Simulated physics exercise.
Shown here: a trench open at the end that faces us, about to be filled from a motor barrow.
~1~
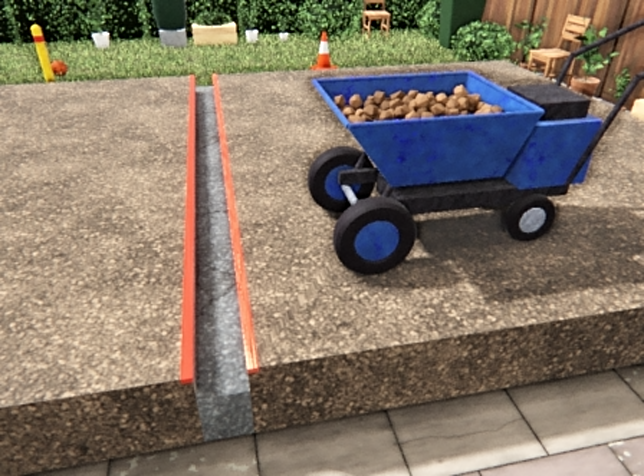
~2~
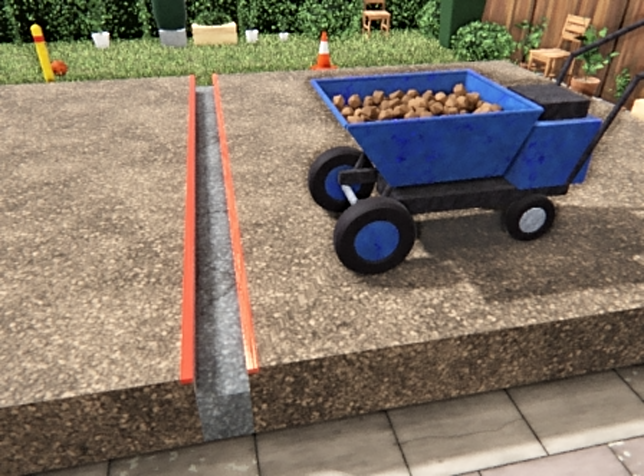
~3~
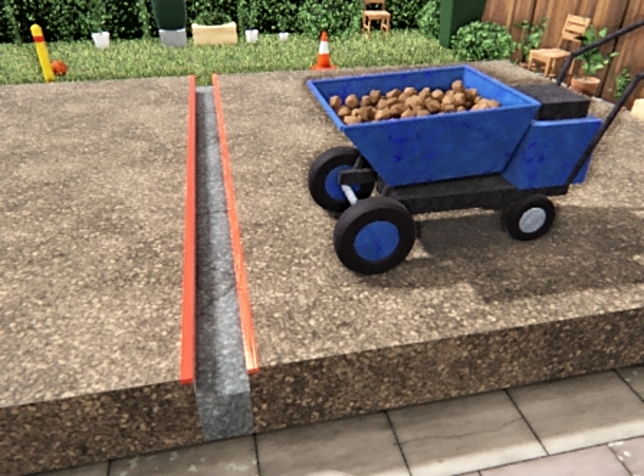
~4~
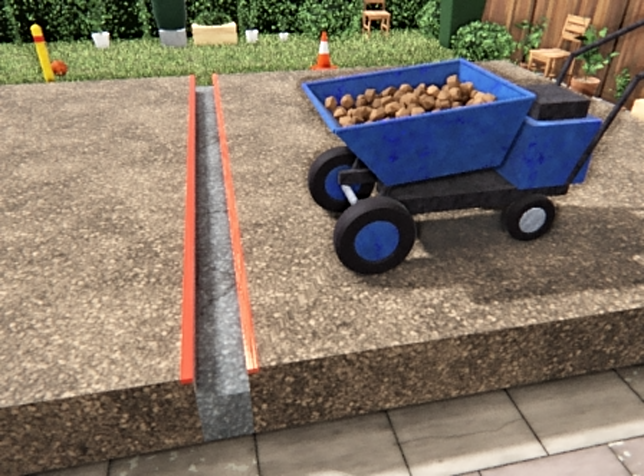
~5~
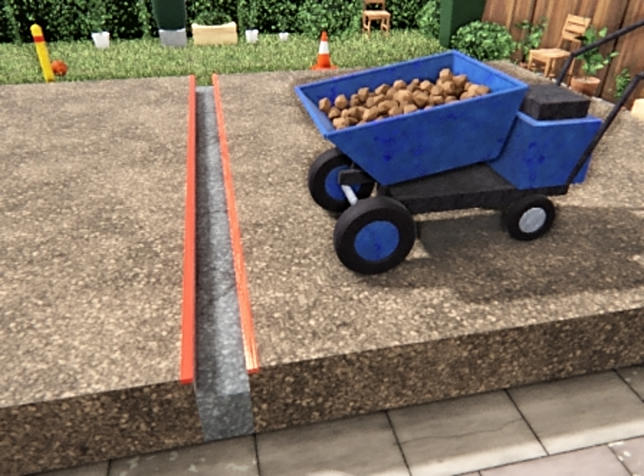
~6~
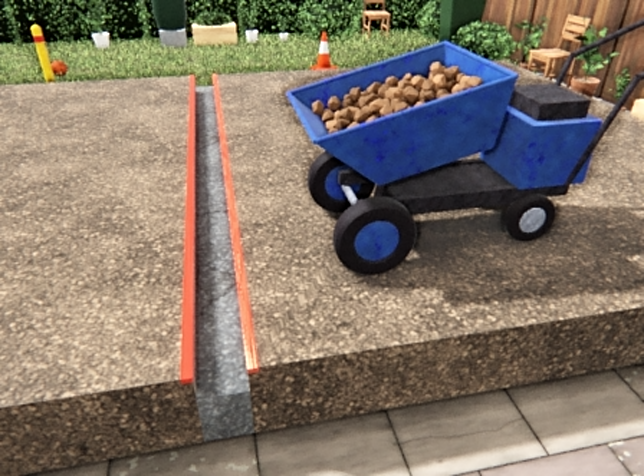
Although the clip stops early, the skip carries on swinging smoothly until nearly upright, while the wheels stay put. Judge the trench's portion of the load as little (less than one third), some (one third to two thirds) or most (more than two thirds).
Some.
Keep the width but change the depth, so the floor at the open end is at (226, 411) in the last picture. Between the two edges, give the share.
I'd guess about 70 %.
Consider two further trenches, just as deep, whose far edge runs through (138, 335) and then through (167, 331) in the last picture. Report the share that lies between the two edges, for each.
90 %, then 70 %.
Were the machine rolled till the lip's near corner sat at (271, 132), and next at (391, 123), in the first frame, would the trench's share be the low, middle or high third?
Log - stop 1: Under a third. Stop 2: The middle third.
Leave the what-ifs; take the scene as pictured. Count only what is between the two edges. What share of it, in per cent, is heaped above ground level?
Roughly 45 %.
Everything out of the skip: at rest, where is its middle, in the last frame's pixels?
I'd say the middle ends up at about (206, 249).
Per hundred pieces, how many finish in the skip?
Roughly 0 %.
Just after the last frame, skip tipped steeply; every one in the skip.
A moment on, skip tipped right over; the larger part in the skip; just a few short of the trench; about a tenth in or heaped over the trench; just a few beyond it; just a few falling.
Further on, skip tipped right over; roughly a quarter in the skip; just a few short of the trench; roughly half in or heaped over the trench; roughly a quarter beyond it.
When it is over, skip tipped right over; just a few in the skip; about a tenth short of the trench; roughly half in or heaped over the trench; roughly a third beyond it.
